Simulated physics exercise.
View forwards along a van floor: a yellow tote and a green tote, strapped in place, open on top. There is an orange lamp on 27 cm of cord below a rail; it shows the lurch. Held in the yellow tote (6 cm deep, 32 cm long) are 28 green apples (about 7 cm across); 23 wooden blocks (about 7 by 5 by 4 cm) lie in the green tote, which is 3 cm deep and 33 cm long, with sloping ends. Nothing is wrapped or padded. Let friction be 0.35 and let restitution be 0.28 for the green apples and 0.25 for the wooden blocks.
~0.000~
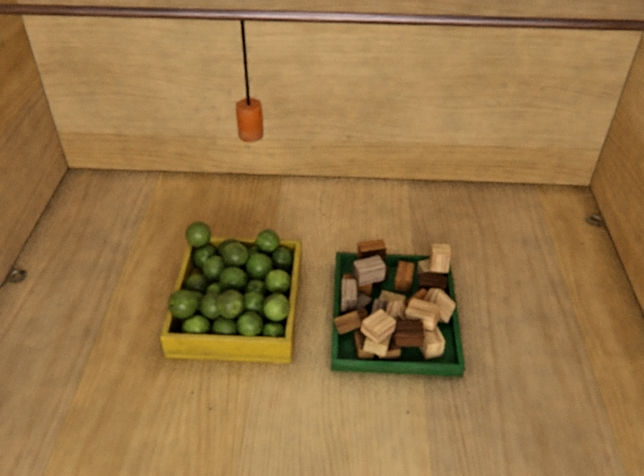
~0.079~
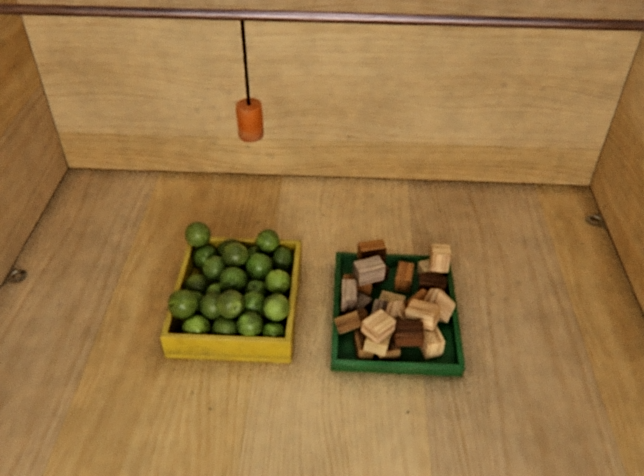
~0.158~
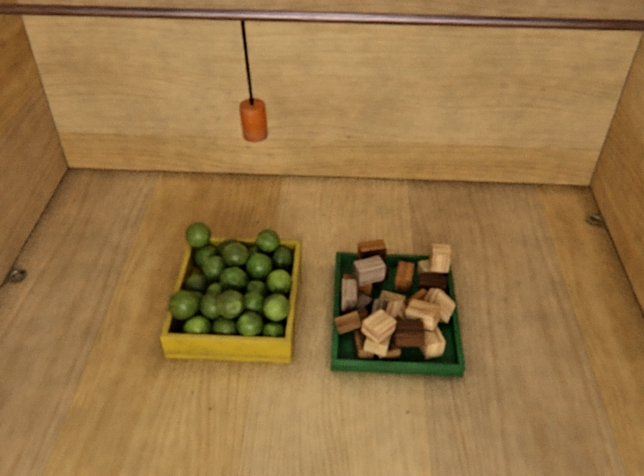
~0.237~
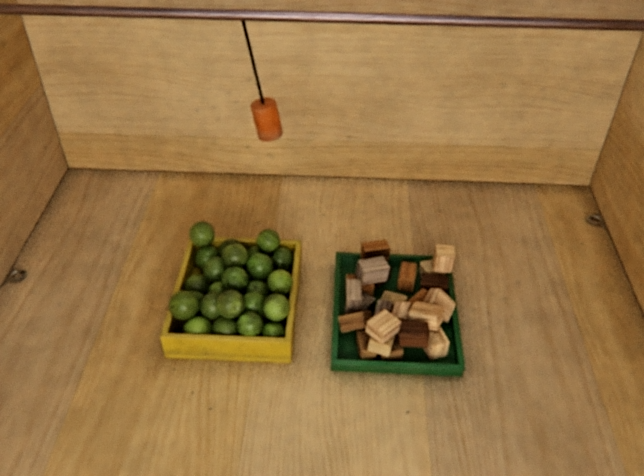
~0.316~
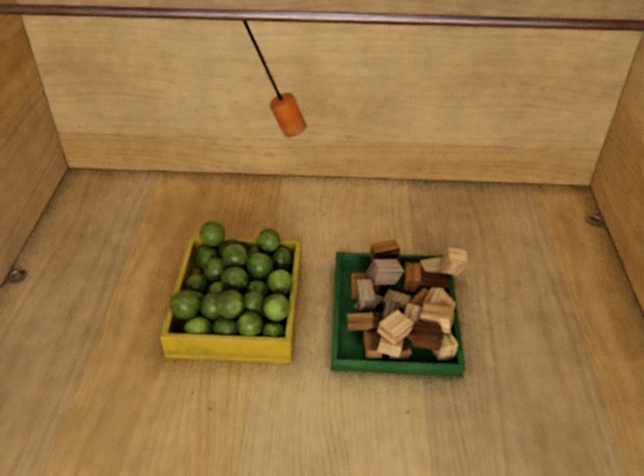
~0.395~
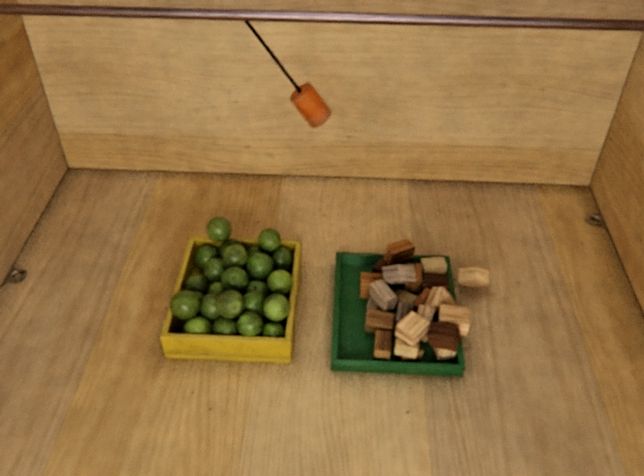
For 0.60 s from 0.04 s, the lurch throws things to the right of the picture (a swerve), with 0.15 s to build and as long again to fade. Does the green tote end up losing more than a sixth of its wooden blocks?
The losses go beyond one sixth.
After 0.53 s, the yellow tote is down by 1 of 28 and the green tote is down by 3 of 23.
After 0.70 s, the yellow tote is down by 1 of 28 and the green tote is down by 6 of 23.
After 0.94 s, the yellow tote is down by 1 of 28 and the green tote is down by 6 of 23.
When it is over (at 1.24 s), the yellow tote is down by 1 of 28 and the green tote is down by 6 of 23. Asked share, 6 of 23, 26 per cent.
